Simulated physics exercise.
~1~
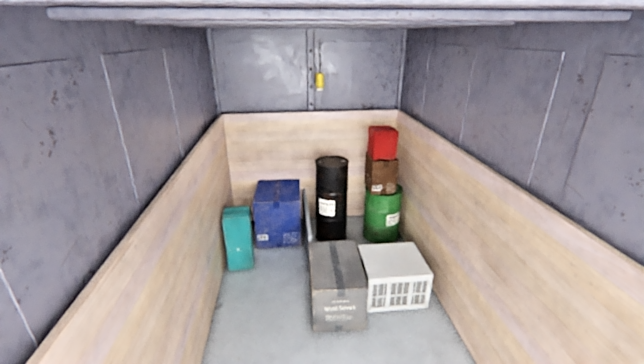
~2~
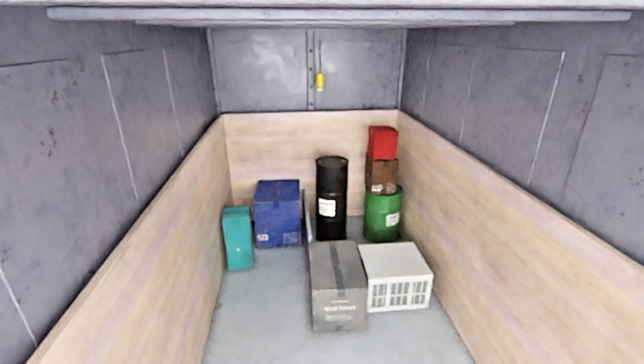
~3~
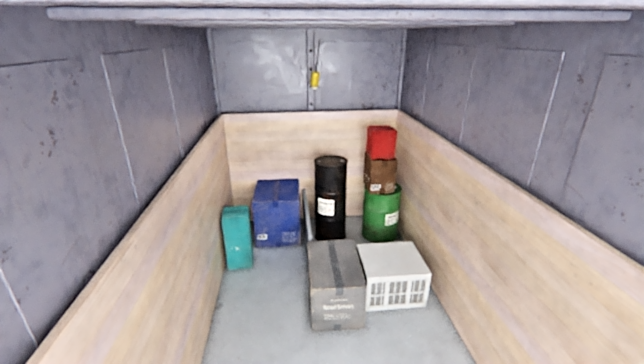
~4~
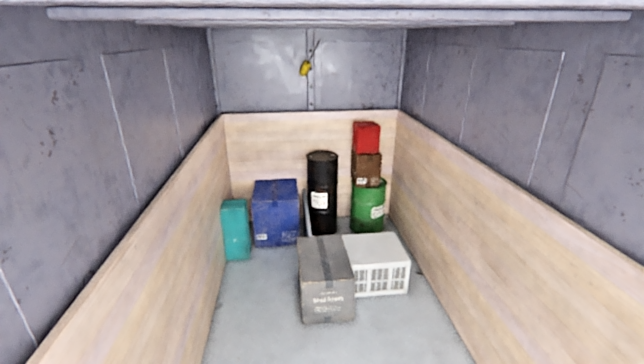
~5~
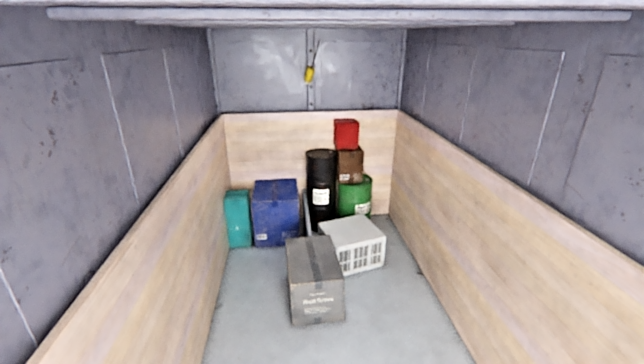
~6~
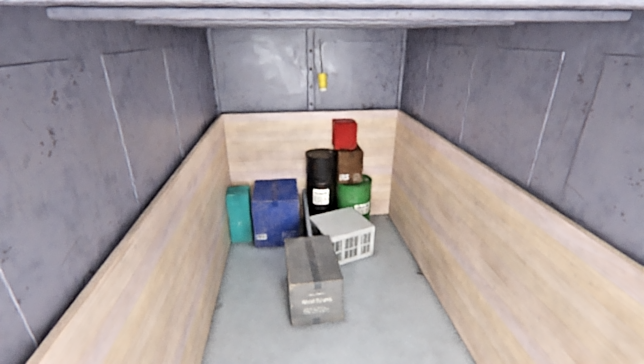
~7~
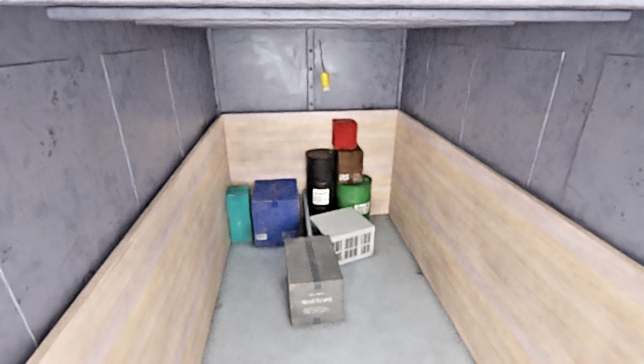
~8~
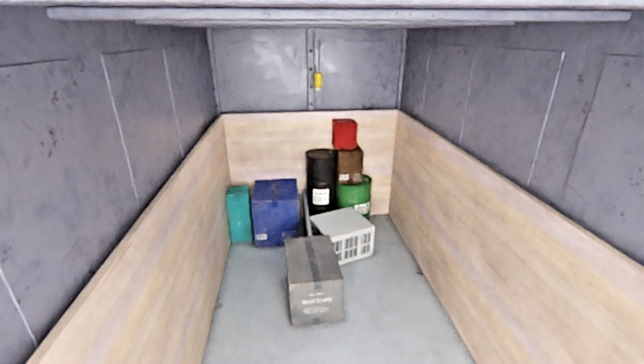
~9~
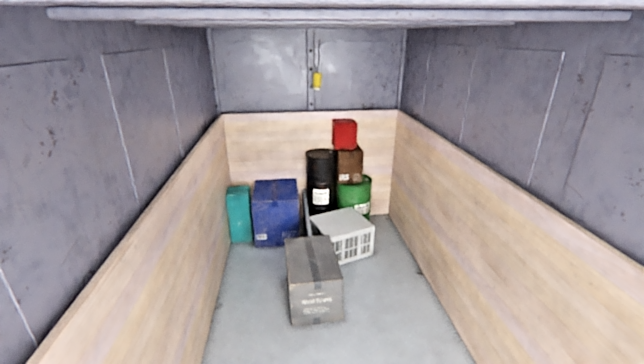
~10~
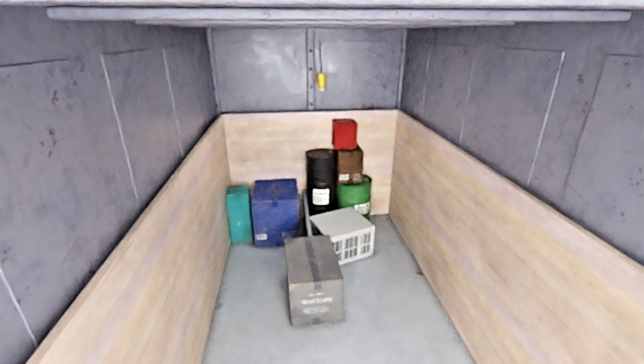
A black drum stands near the back of a van's load bay, seen from the open end looking towards the cab, with a yellow lamp hanging above. A blue box and a turquoise box sit to its left, a red box is stacked on a brown box and a green drum to its right, and grey and white boxes sit in front. After a still start, the lamp swings and the load slides left and towards the back, while the blue box stays put. The white box turns askew behind the grey one. Everything then rests, the stack still upright.
